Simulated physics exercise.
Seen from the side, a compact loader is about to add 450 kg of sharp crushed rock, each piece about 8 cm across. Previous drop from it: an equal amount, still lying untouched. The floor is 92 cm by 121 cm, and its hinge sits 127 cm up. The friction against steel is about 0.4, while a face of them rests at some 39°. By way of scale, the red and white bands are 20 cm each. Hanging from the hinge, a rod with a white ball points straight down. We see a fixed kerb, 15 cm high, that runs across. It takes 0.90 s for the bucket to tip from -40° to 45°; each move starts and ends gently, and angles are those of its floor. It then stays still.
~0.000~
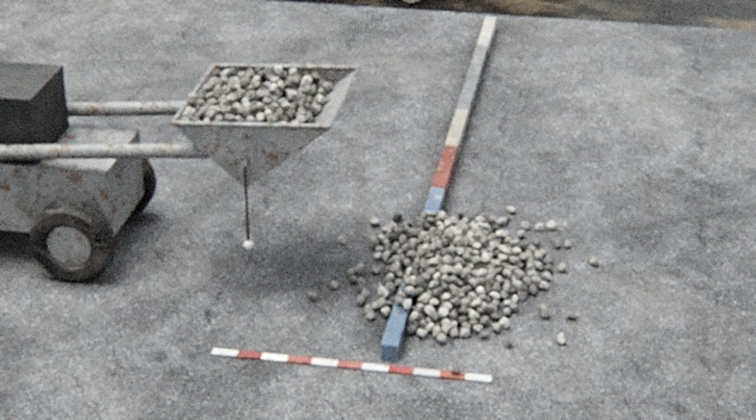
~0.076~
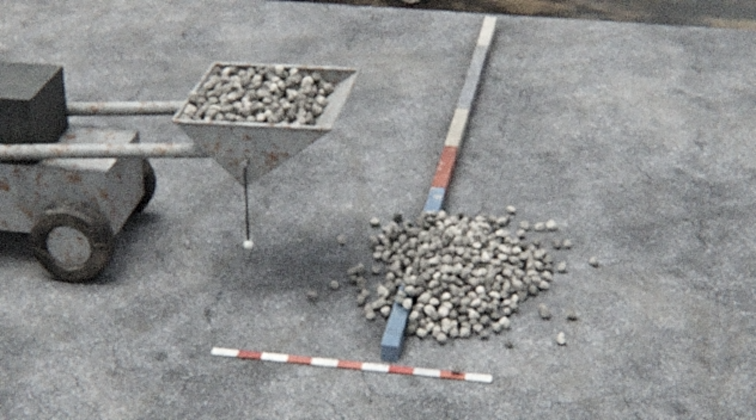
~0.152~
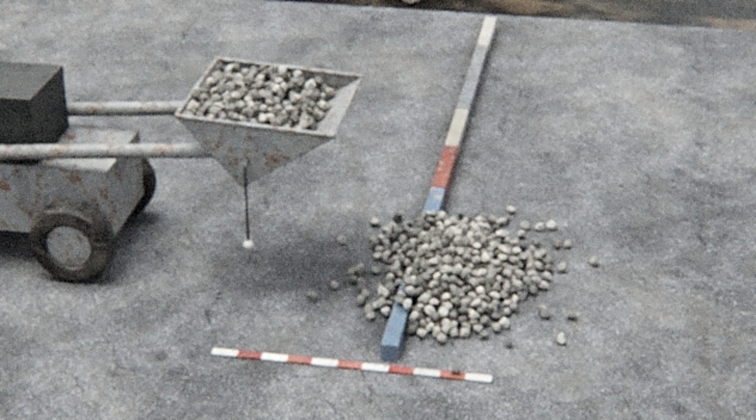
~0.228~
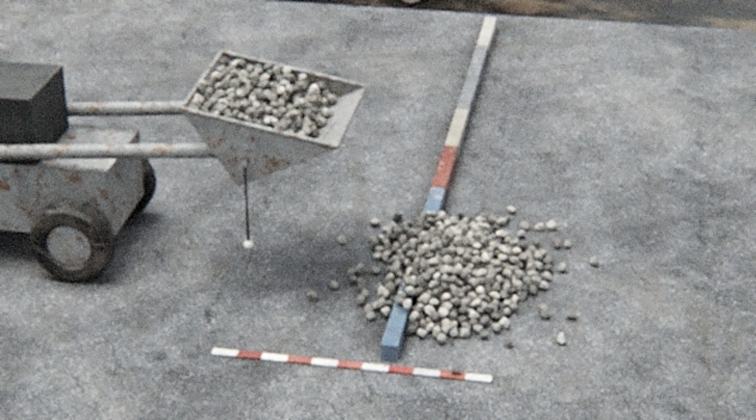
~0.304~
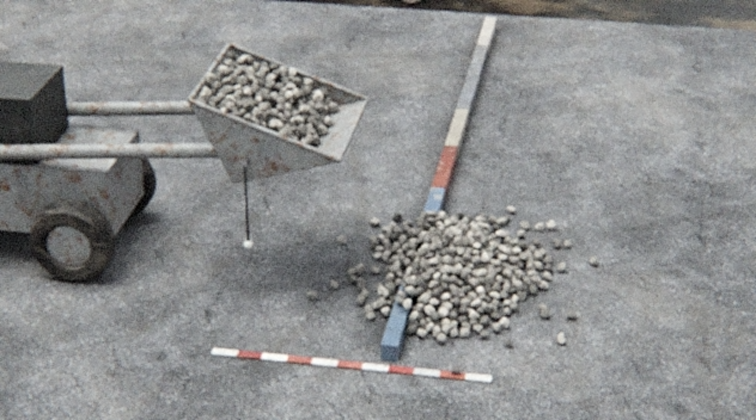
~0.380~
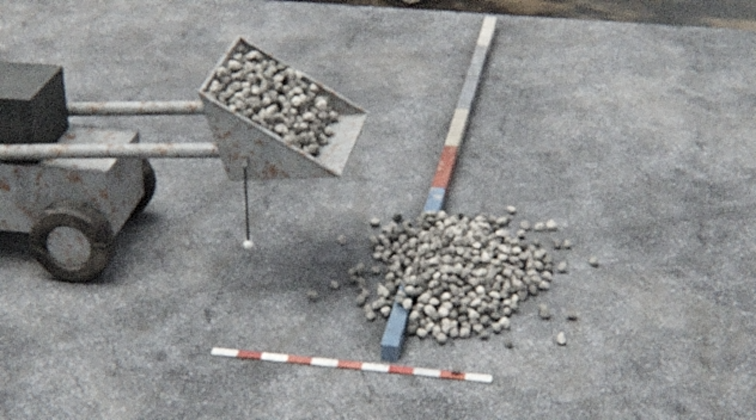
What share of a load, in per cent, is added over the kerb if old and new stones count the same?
I would say 0 percent.
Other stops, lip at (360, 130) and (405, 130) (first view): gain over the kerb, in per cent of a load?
First place: Roughly 5 %; second place: Roughly 45 %.
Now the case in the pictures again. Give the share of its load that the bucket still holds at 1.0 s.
It keeps some 60 percent of its load.
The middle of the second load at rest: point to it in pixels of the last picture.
Around (359, 257) in the last picture.
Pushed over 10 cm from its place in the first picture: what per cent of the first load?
About 0 %.
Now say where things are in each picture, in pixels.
The first frame shows lip at (330, 127), floor tilted -40°, highest stones at (268, 78). The earlier load is highest near (440, 241), 31 cm above ground level, 20 % on this side of the kerb, 80 % over the kerb.
The second frame shows lip at (332, 129), floor tilted -38°, highest stones at (269, 78); the stones move at 0.2 m/s on average.
The third frame shows lip at (335, 136), floor tilted -34°, highest stones at (250, 76); the stones move at 0.3 m/s on average.
In the fourth frame, the bucket is at -26°, its lip at (338, 147); the top of the load is at (232, 73); the stones move at 0.5 m/s on average.
The fifth frame shows lip at (341, 161), floor tilted -17°, highest stones at (233, 66); the stones move at 0.6 m/s on average.
The sixth frame shows lip at (341, 176), floor tilted -7°, highest stones at (241, 61); the stones move at 0.6 m/s on average.
After 0.7 s the floor is at 32°; in per cent of one load, 100 in the bucket, 20 on this side of the kerb, 80 over the kerb; the foremost stones are at (564, 280).
After 1.0 s the floor is at 45°; in per cent of one load, 60 in the bucket, 60 on this side of the kerb, 80 over the kerb; the foremost stones are at (564, 280).
After 1.4 s the floor is at 45°; in per cent of one load, 9 in the bucket, 110 on this side of the kerb, 80 over the kerb; the foremost stones are at (564, 280).
After 4.1 s the floor is at 45°; in per cent of one load, 0 in the bucket, 120 on this side of the kerb, 80 over the kerb; the foremost stones are at (564, 280). Net gain over the kerb, 0.
